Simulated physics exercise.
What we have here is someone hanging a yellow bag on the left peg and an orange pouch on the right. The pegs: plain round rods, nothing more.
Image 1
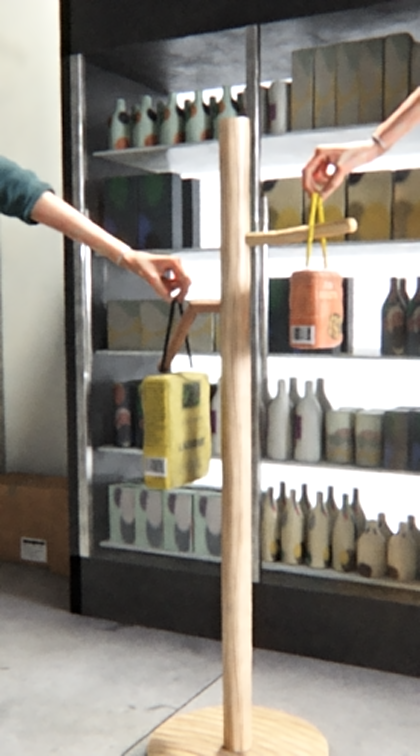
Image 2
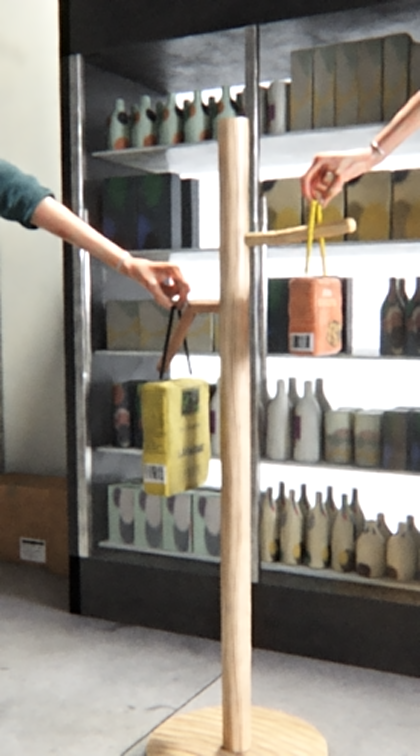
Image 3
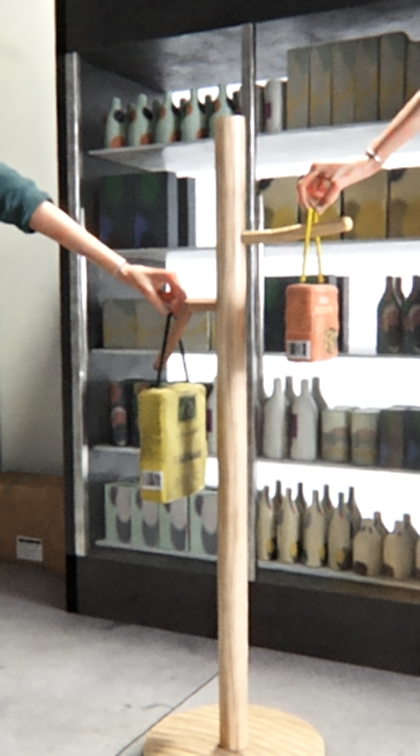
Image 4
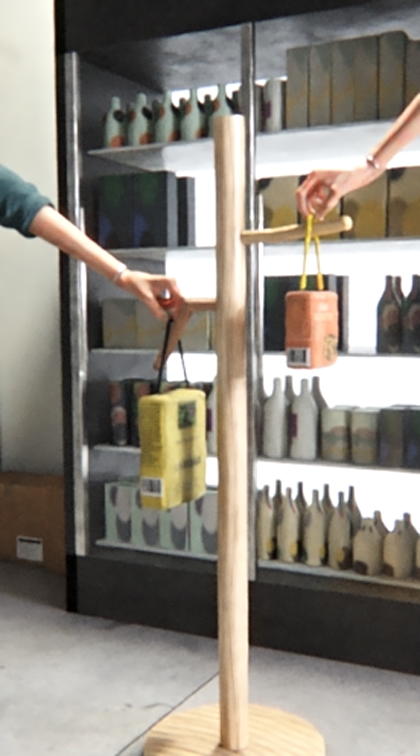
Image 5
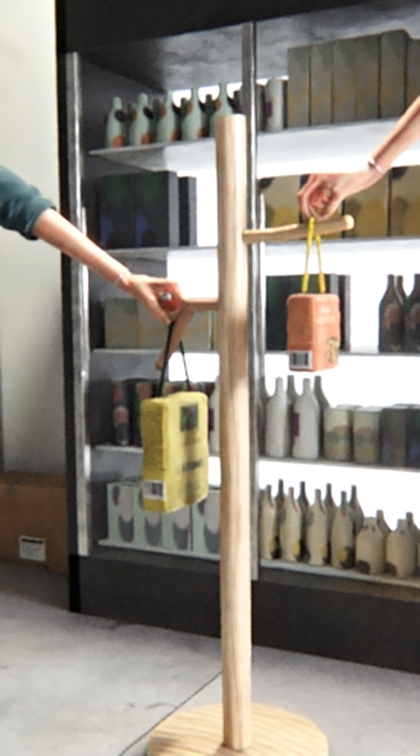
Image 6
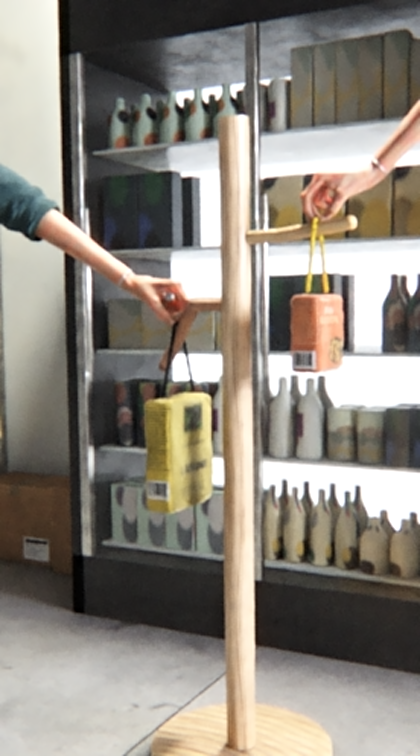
In a shop or storeroom with a concrete floor, a wooden stand is seen from the front before lit shelves of bottles and boxes. A hand from the left holds a yellow bag by its dark cord at the left peg, and another from the right holds a smaller orange pouch by its yellow cord. Both hands lower their loads slightly, while the view shifts a little.
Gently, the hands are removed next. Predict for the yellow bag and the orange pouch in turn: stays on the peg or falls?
My prediction: The yellow bag falls down; the orange pouch stays up.
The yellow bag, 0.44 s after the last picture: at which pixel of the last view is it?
Around (194, 687).
Then, 0.44 s after the last picture, yellow bag on the floor near (195, 687); orange pouch hanging near (315, 335).
Then, 0.72 s after the last picture, yellow bag on the floor near (238, 711); orange pouch hanging near (313, 335).
At rest, yellow bag on the floor near (236, 712); orange pouch hanging near (312, 335). The yellow bag drops to the floor and the orange pouch remains on its peg.
